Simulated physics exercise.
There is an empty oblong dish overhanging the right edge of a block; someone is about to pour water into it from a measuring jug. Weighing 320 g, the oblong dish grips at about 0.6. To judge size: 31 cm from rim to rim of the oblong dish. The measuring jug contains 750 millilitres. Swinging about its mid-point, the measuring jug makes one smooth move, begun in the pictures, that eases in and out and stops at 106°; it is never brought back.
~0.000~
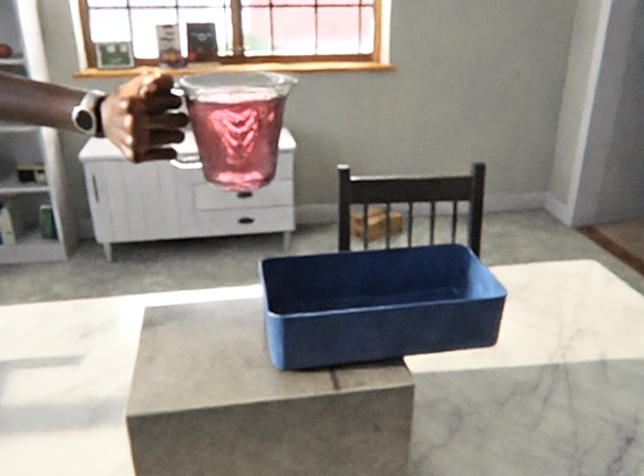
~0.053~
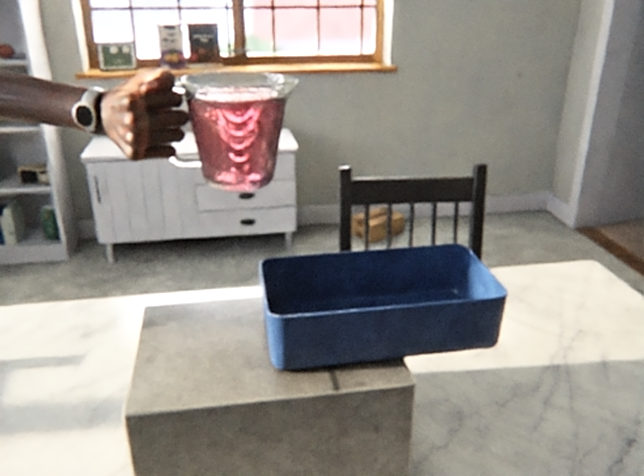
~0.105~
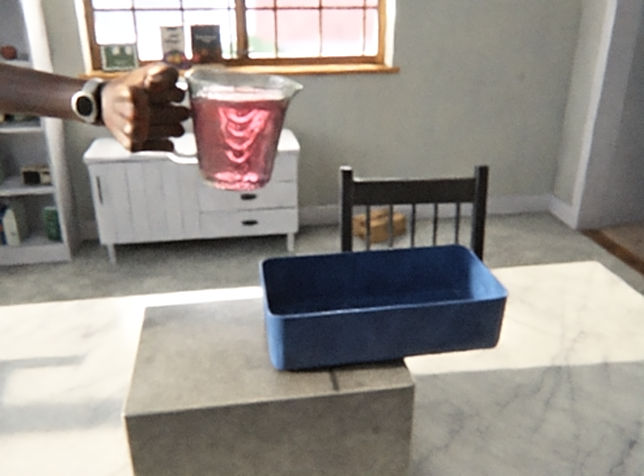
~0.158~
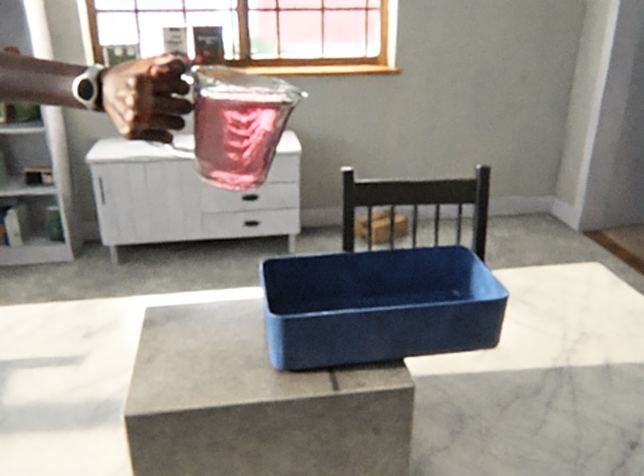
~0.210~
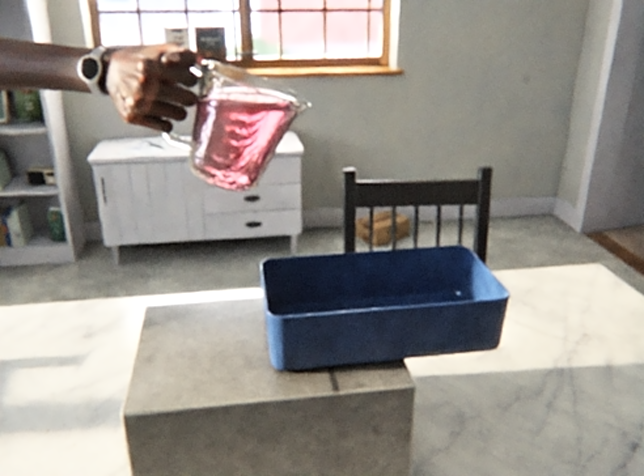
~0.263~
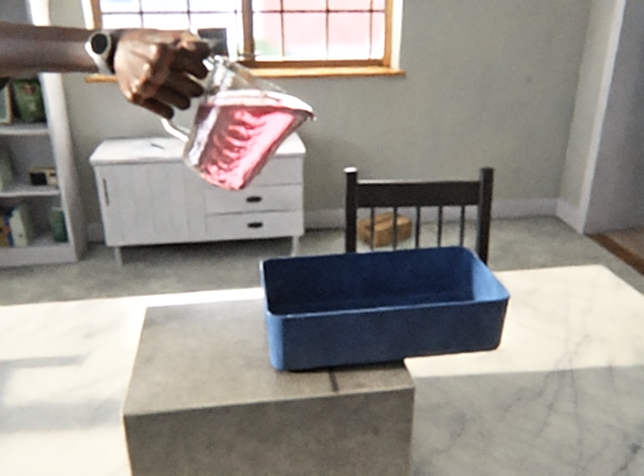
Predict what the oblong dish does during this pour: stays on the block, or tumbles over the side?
It stays on the block.
By 0.55 s the tilt is 93° and 50 per cent is still to pour; the oblong dish lies level with 14 per cent in it.
By 0.75 s the tilt is 106° and 8 per cent is still to pour; the oblong dish lies level with 68 per cent in it.
By 0.97 s the tilt is 106° and 0 per cent is still to pour; the oblong dish lies level with 91 per cent in it.
By 1.21 s the tilt is 106° and 0 per cent is still to pour; the oblong dish lies level with 94 per cent in it.
At rest the oblong dish lies level with 94 per cent in it.
